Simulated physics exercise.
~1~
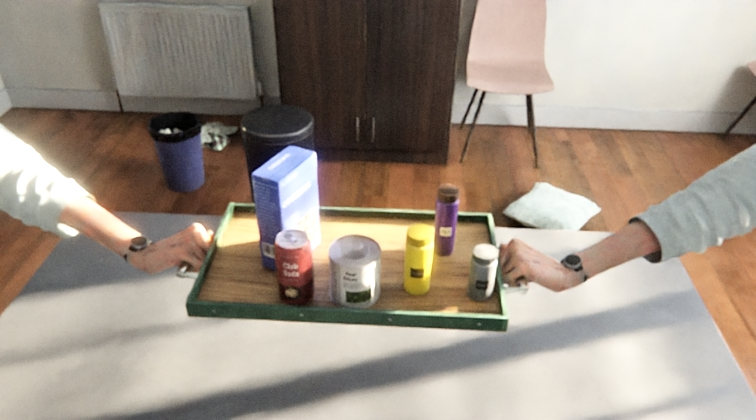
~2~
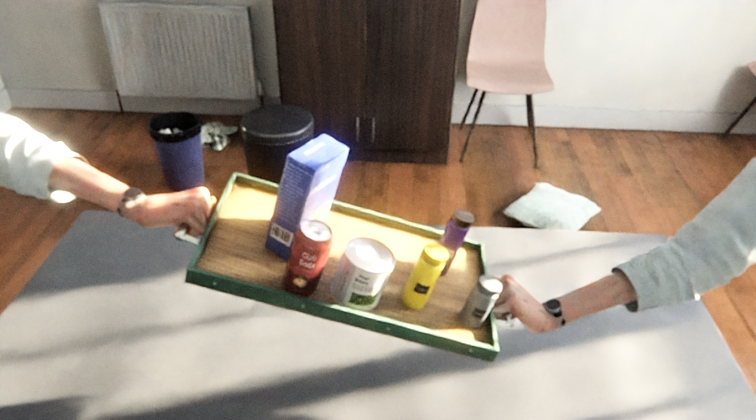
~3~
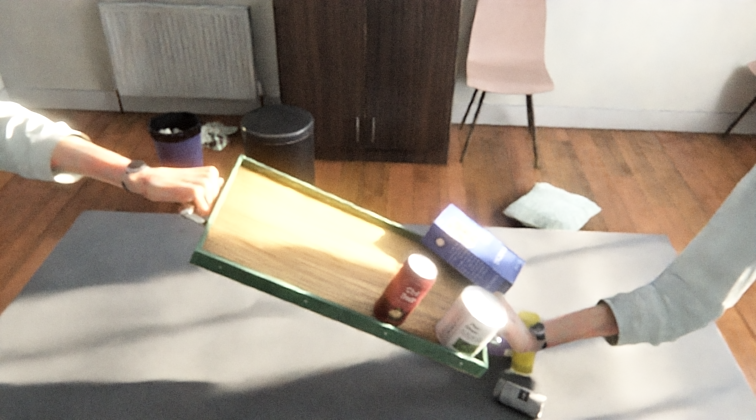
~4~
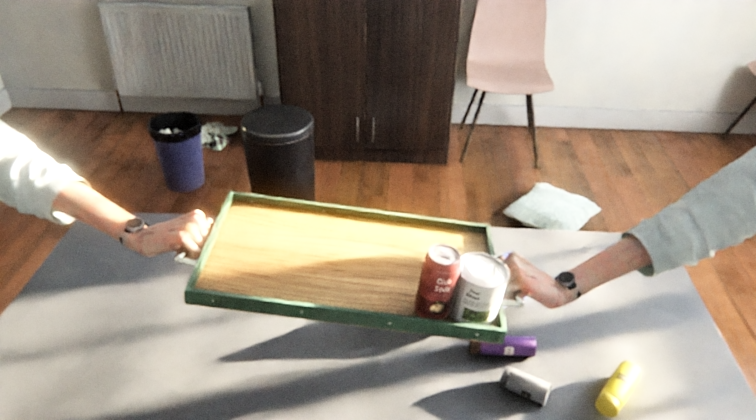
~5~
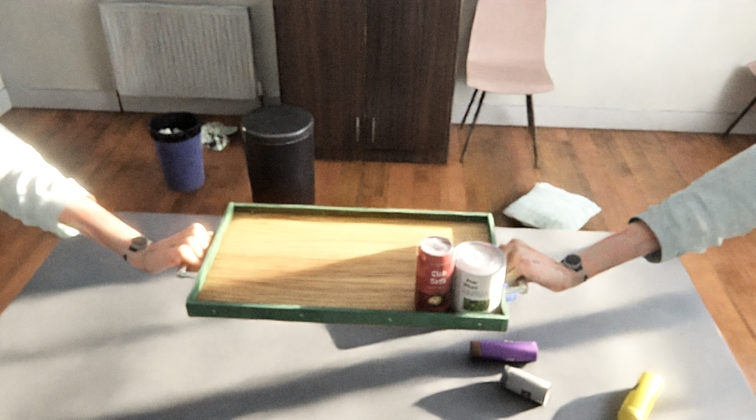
A wooden tray with a green rim, gripped by a hand at each end, holds a tall blue packet, a red can, a white tin and three small shakers above a grey table. The right side dips, and the items begin to lean. As the tilt steepens, the shakers tumble off the right end, while the packet topples and the can and tin slide right. The hands then bring the tray back to level. The can and tin remain upright at its right end, the packet is no longer on it, and the purple, grey and yellow shakers lie on the table.
